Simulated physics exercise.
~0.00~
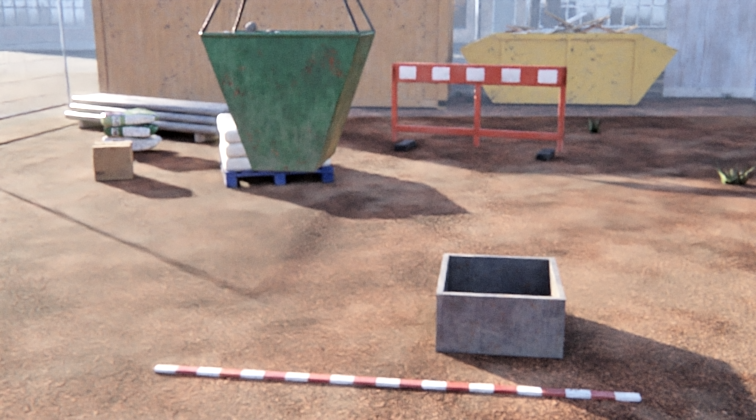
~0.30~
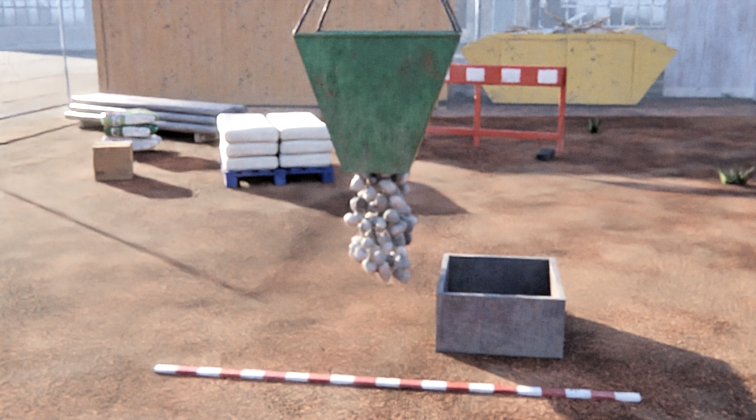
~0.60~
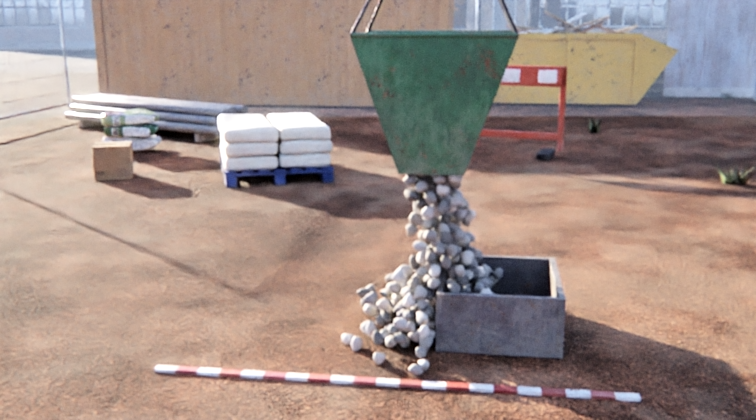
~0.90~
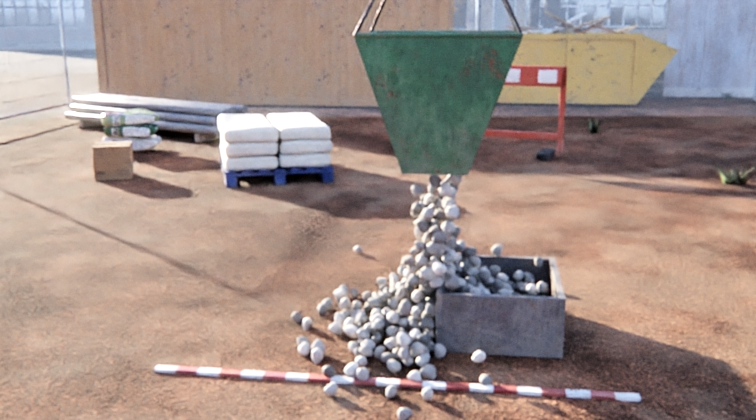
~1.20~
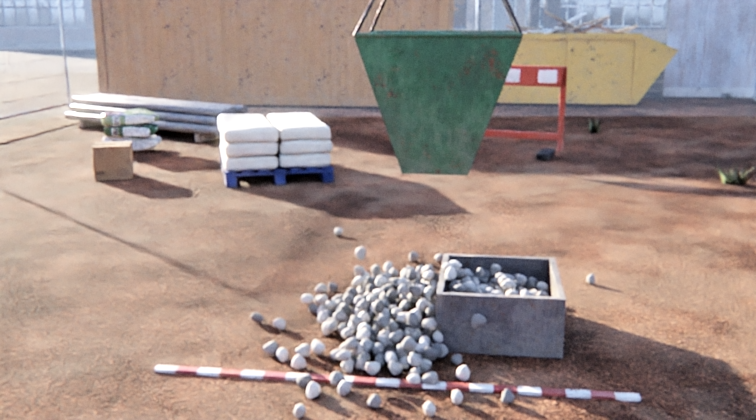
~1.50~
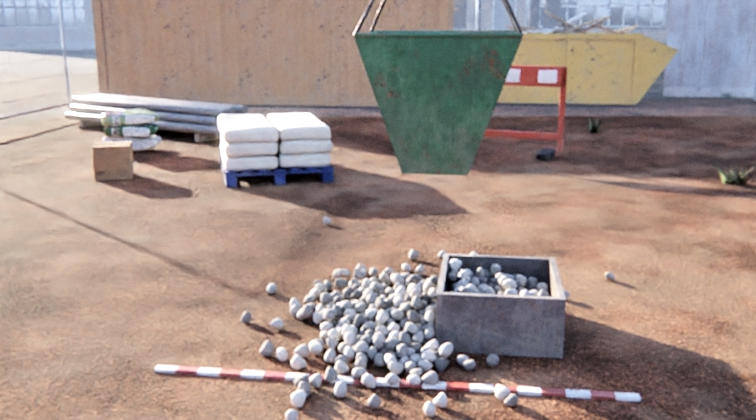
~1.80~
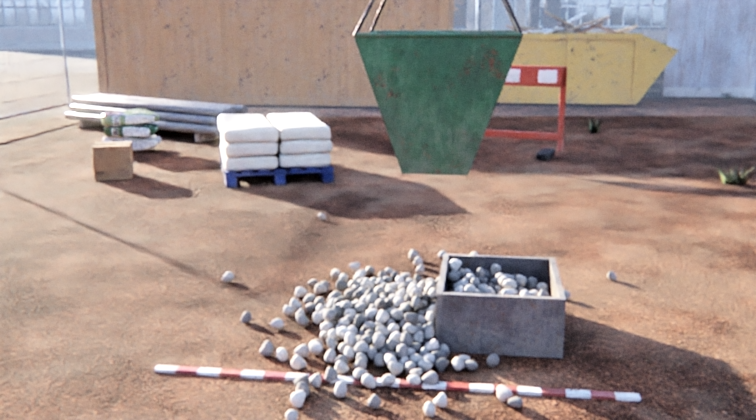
On a dirt building site, a green skip moves right, spilling cobbles beside and into a bin.
